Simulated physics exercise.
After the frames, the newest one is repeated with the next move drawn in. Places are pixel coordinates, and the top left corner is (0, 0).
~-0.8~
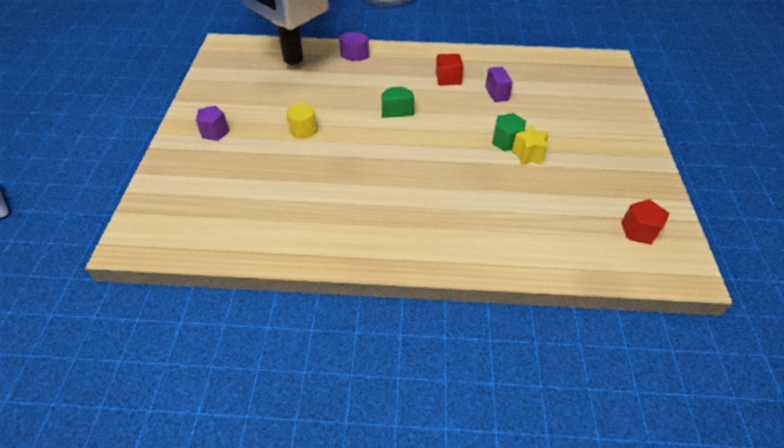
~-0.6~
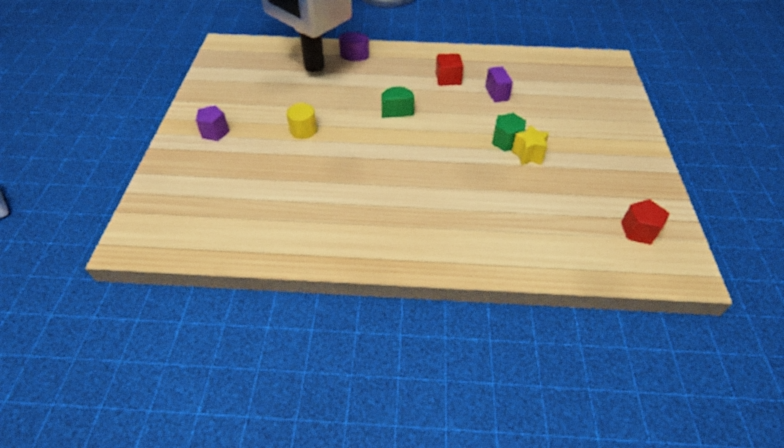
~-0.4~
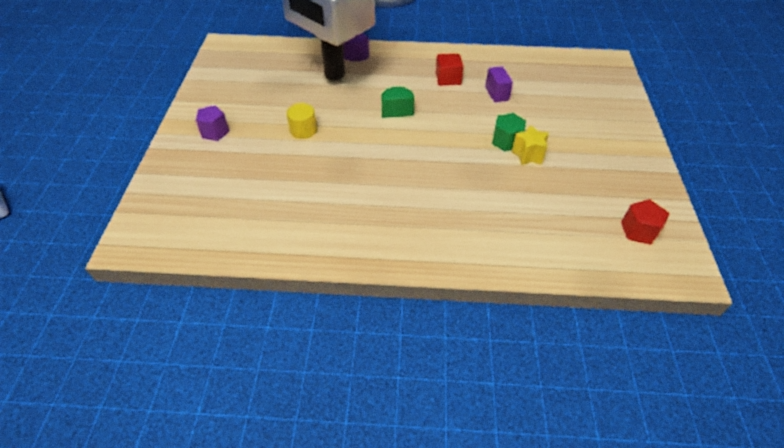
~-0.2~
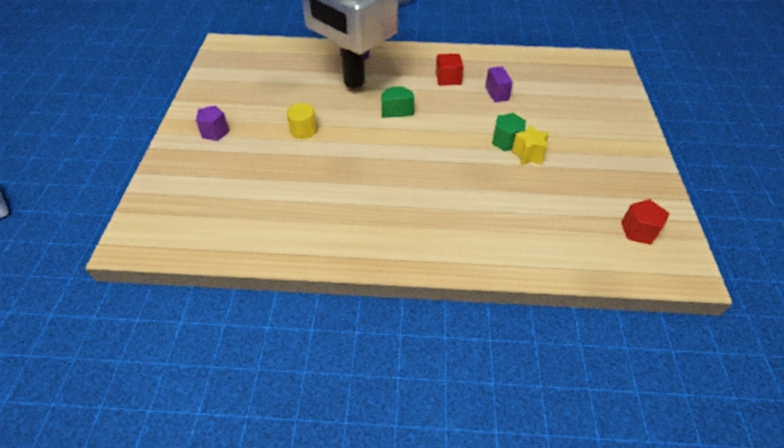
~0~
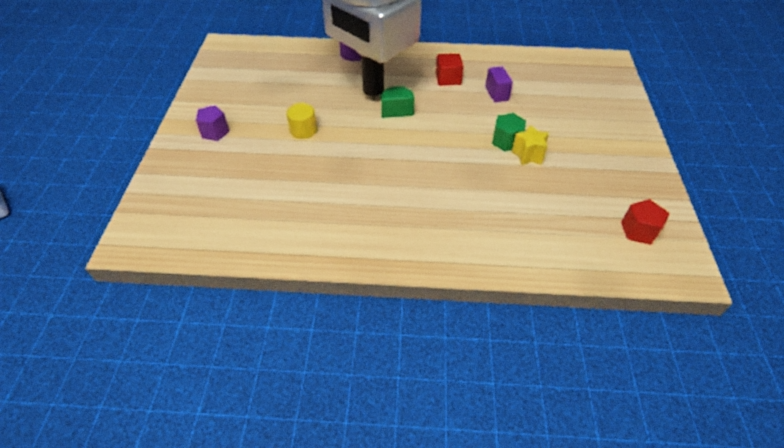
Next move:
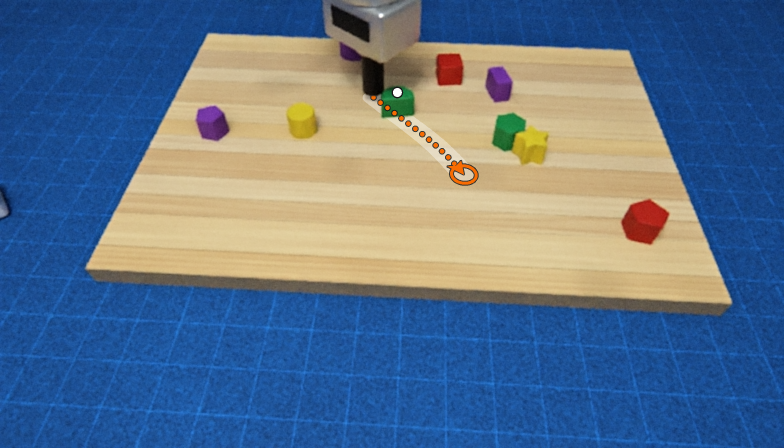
On a wooden board over a blue gridded surface, a robotic arm moving its black stick rightward and nearer among still coloured blocks.
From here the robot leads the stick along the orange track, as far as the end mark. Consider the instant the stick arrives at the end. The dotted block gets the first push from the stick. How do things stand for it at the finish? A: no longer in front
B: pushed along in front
(A)
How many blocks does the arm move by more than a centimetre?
Number moved: 1.
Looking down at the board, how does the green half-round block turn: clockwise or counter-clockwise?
Top view: Counterclockwise.
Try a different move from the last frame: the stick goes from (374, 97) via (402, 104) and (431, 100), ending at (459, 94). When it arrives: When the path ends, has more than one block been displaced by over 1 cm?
No, I don't think so.
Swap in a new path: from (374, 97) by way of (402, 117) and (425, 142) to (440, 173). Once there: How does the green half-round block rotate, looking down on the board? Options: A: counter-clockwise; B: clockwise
It's A.
The line goes from (374, 97) via (403, 120) and (435, 144), ending at (464, 174); the dot is on the green half-round block.
On the path given first. One third of the way, stick (404, 112); green half-round block (427, 107), turned 35° anticlockwise.
Two thirds of the way, stick (436, 137); green half-round block (454, 115), turned 120° anticlockwise.
At the end, stick (465, 167); green half-round block (454, 115), turned 120° anticlockwise; green hexagon unmoved.
